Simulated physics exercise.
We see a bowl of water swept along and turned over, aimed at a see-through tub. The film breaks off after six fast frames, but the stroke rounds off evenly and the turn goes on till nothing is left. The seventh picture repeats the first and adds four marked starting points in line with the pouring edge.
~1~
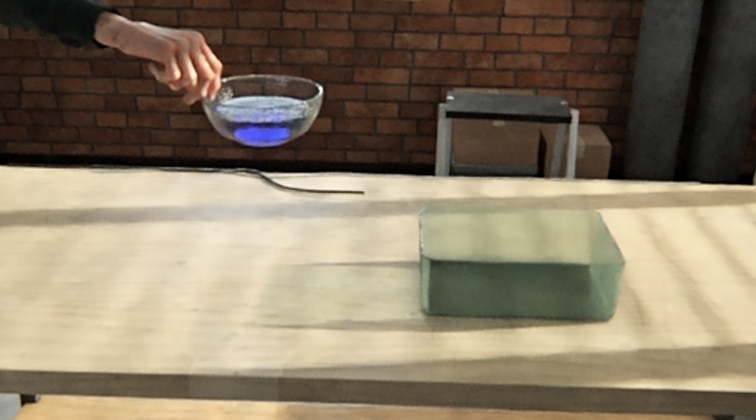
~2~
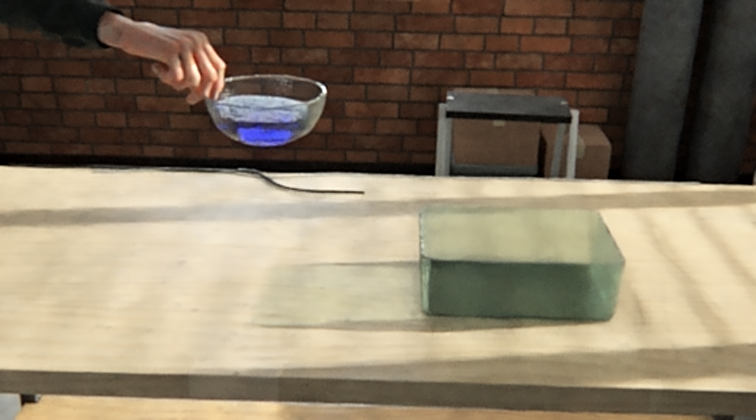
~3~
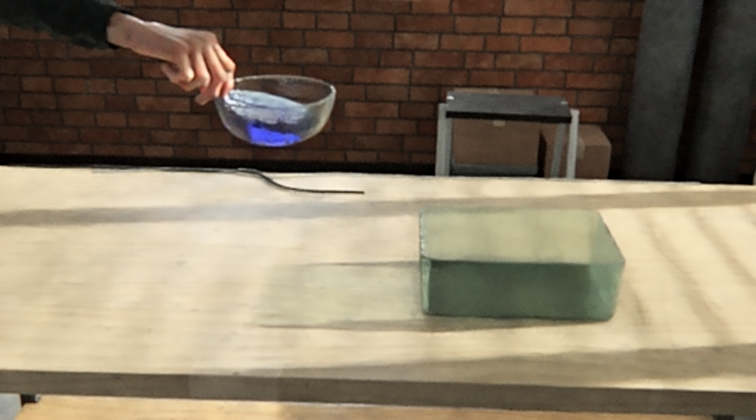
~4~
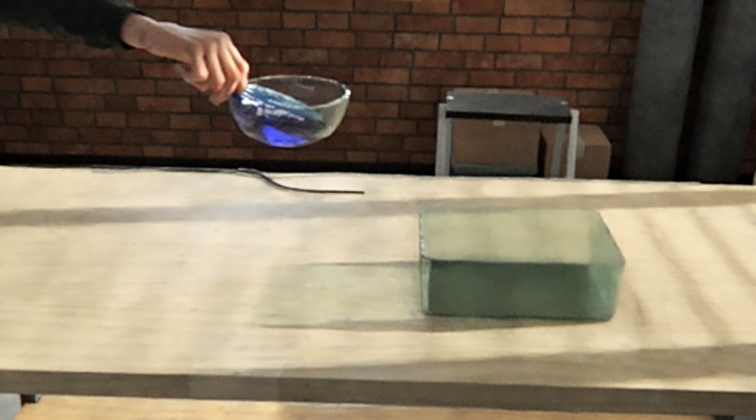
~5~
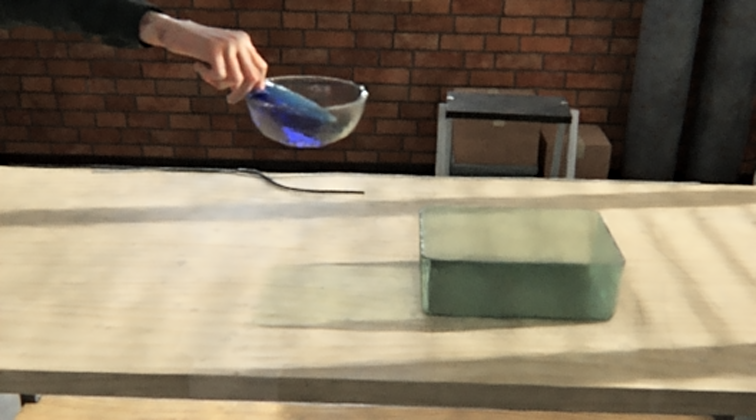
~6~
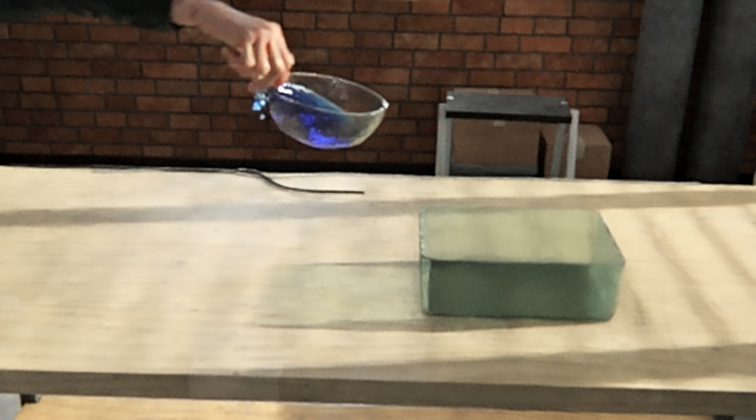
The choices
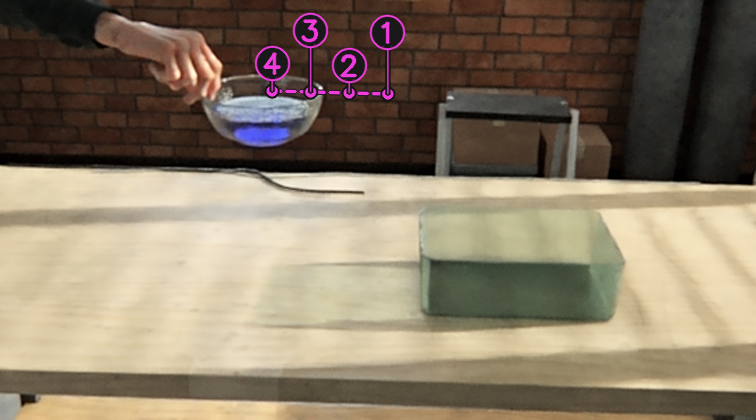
A hand reaching in from the upper left carries a clear glass bowl of bright blue-tinged water rightward above a pale wooden table, seen from a fixed, slightly raised front view before a brick wall. A translucent green block-like tub sits right of centre, near a dark cord and a black-topped stand behind. The water sloshes up the bowl's left side, droplets cross the rim, and the bowl tilts slightly rightward.
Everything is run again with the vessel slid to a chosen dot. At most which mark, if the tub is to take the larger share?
Dot 4 just does it.
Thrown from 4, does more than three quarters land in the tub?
No.
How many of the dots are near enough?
All of them.
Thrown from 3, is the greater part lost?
No, that is safe.
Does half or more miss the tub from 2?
No, that is safe.
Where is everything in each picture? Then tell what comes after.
In the first frame, upright, lip at (320, 92); tub from (421, 312) to (614, 318); nothing has left yet.
In the second frame, upright, lip at (323, 92); nothing has left yet.
In the third frame, upright, lip at (333, 92); nothing has left yet.
In the fourth frame, upright, lip at (347, 92); water is over the rim, down to (238, 90).
In the fifth frame, upright, lip at (364, 94); water is over the rim, down to (243, 95).
In the sixth frame, tipped about 11°, lip at (384, 104); water is over the rim, down to (262, 117).
On the marked copy, 1 at (387, 94); 2 at (349, 93); 3 at (310, 92); 4 at (272, 91).
With 1, about 86 % lands in the tub, 8 % falls short and 6 % goes beside or beyond.
With 2, about 82 % lands in the tub, 7 % falls short and 11 % goes beside or beyond.
With 3, about 79 % lands in the tub, 11 % falls short and 9 % goes beside or beyond.
With 4, about 63 % lands in the tub, 30 % falls short and 7 % goes beside or beyond.
